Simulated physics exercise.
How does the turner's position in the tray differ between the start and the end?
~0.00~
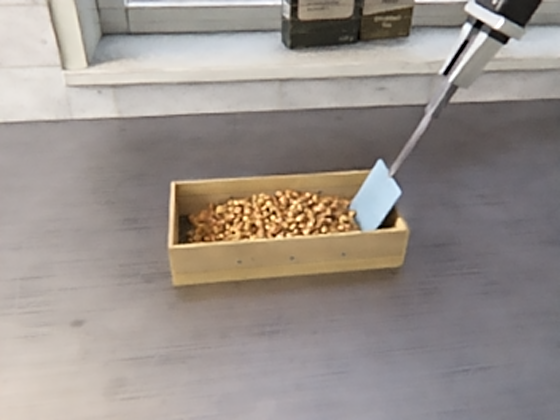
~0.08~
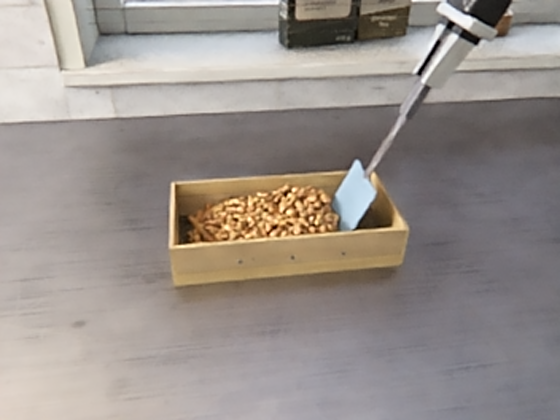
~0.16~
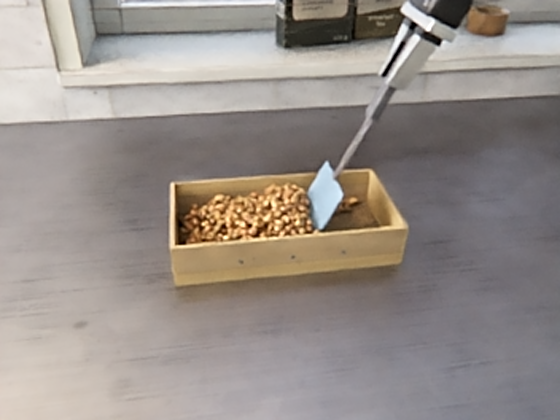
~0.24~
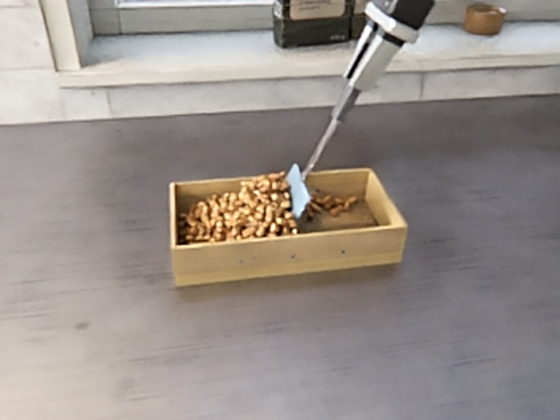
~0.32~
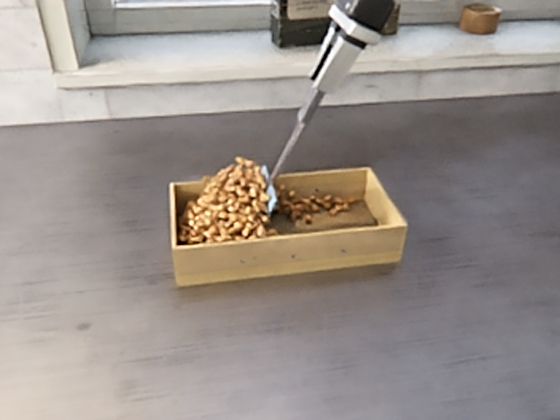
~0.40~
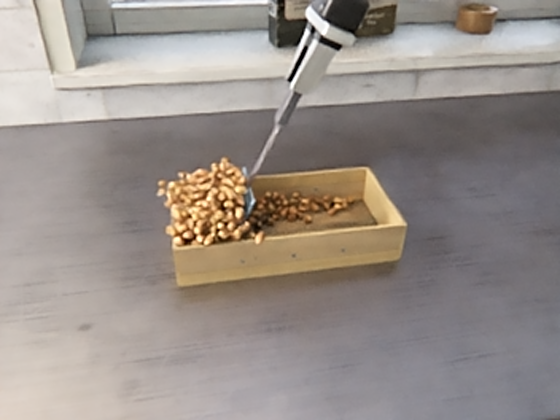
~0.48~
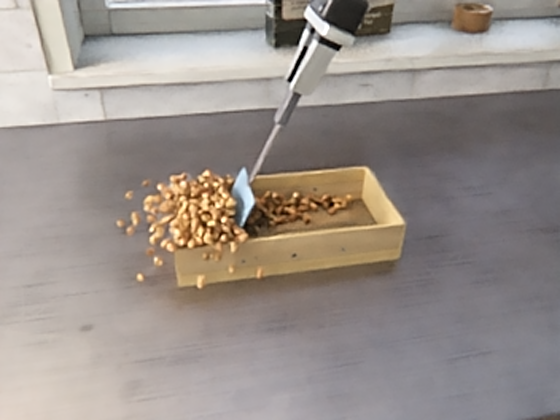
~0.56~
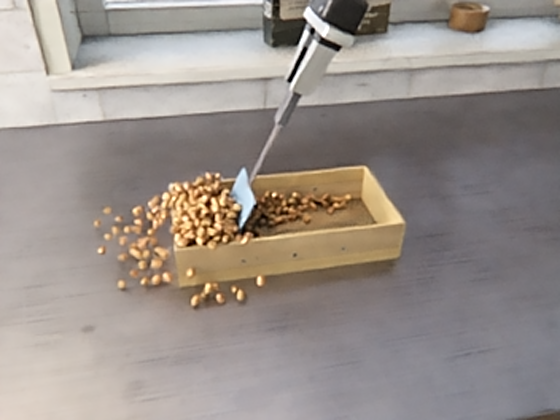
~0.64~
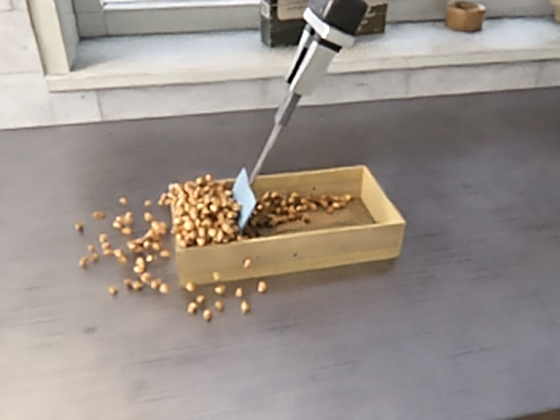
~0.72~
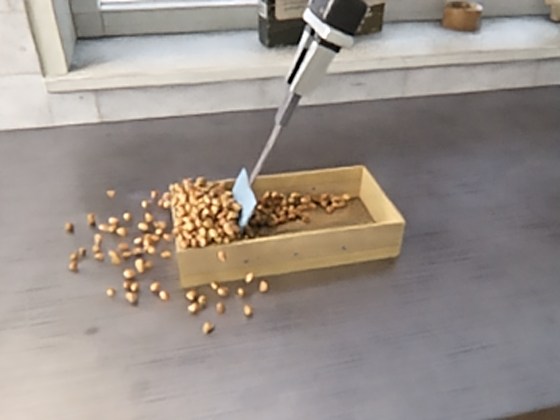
At the start the turner is near the right end of the tray. By the end it is left of the tray's middle, up against the heaped beans.
A gripper's turner pushes beans left through a tray until some spill onto the table.
